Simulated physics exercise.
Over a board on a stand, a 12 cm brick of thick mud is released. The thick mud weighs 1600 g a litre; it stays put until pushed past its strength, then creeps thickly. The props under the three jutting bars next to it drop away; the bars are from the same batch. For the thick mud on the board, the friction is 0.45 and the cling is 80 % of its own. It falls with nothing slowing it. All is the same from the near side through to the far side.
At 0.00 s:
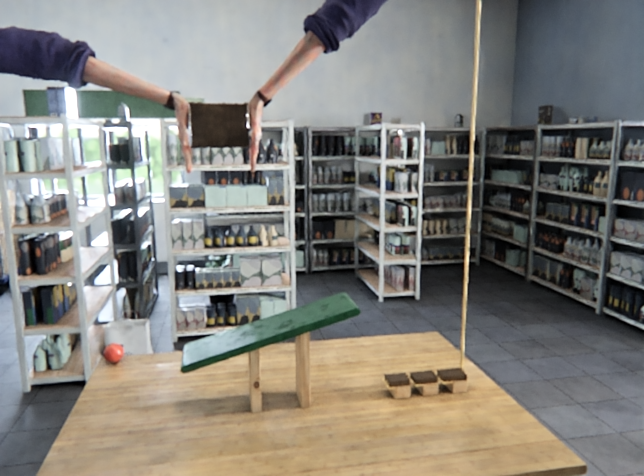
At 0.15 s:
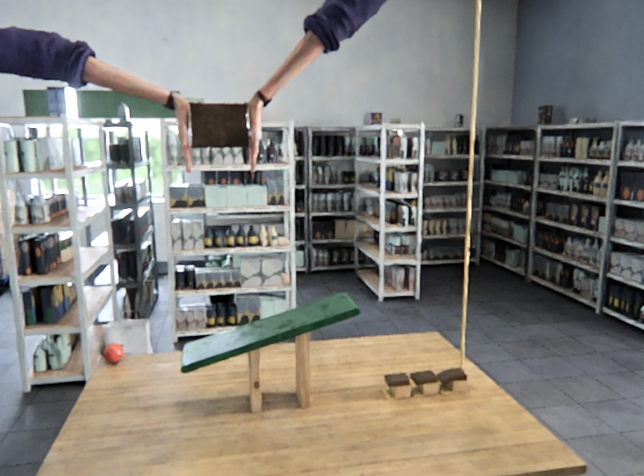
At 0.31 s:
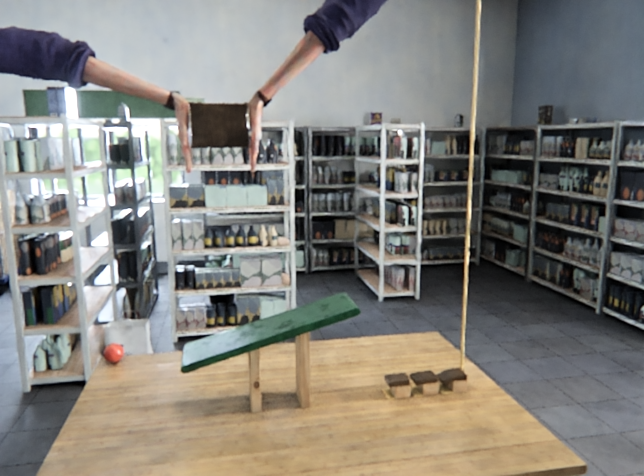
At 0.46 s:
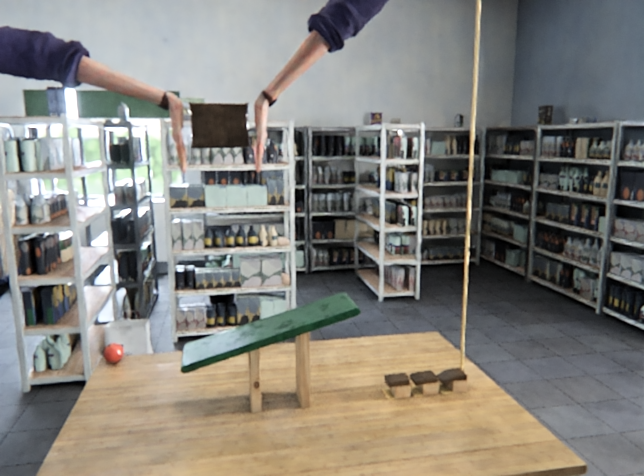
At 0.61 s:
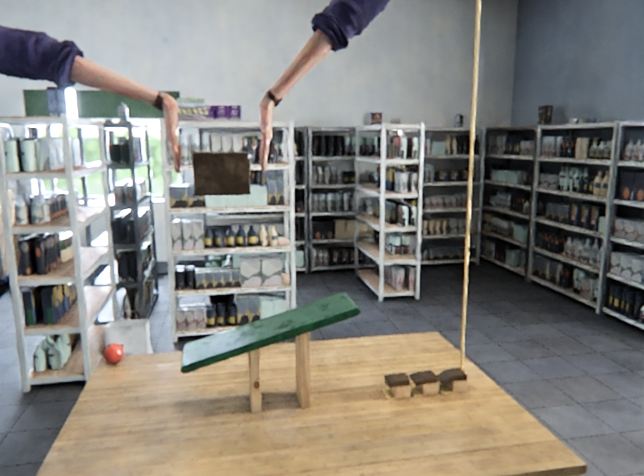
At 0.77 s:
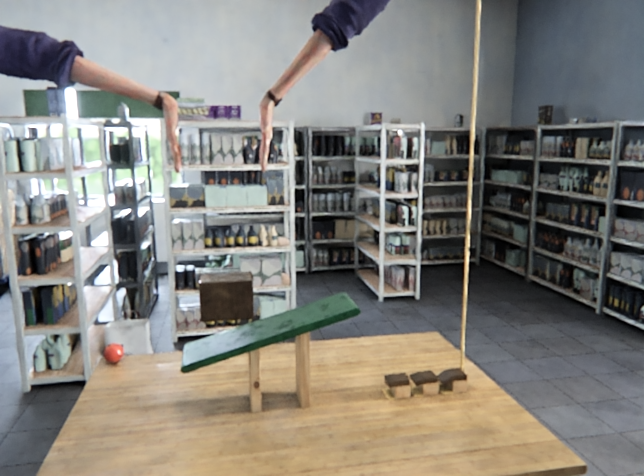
At first, two hands hold a dark brown block above a tilted green board on a wooden stand, beside three small dark-topped pieces on a table. The pieces shift slightly, then the hands spread apart and release the block. It drops through the air to just above the board.
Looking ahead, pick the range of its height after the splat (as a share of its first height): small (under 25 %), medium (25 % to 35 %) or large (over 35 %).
Estimate: Great (over 35 %).
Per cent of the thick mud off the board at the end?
Roughly 30 % ends up off the board.
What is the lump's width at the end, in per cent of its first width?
Roughly 220 per cent.
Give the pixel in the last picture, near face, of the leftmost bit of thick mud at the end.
About (177, 365).
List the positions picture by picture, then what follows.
Top of the thick mud at (197, 103); bar tips down by 0, 0, 0 (left to right), in the first picture.
Top of the thick mud at (197, 103); bar tips down by 0, 4 mm, 1.3 cm (left to right), in the second picture.
Top of the thick mud at (197, 103); bar tips down by 2 mm, 5 mm, 1.4 cm (left to right), in the third picture.
Top of the thick mud at (197, 103); bar tips down by 2 mm, 6 mm, 1.6 cm (left to right), in the fourth picture.
Top of the thick mud at (199, 153); bar tips down by 3 mm, 6 mm, 1.6 cm (left to right), in the fifth picture.
Top of the thick mud at (206, 283); bar tips down by 3 mm, 7 mm, 1.7 cm (left to right), in the sixth picture.
After 0.88 s, it stands 42 % of its first height and 2 % has gone off the board.
After 1.01 s, it stands 41 % of its first height and 23 % has gone off the board.
After 1.15 s, it stands 41 % of its first height and 29 % has gone off the board.
After 1.28 s, it stands 41 % of its first height and 29 % has gone off the board.
After 1.38 s, at the end, it stands 41 % of its first height and 29 % has gone off the board.
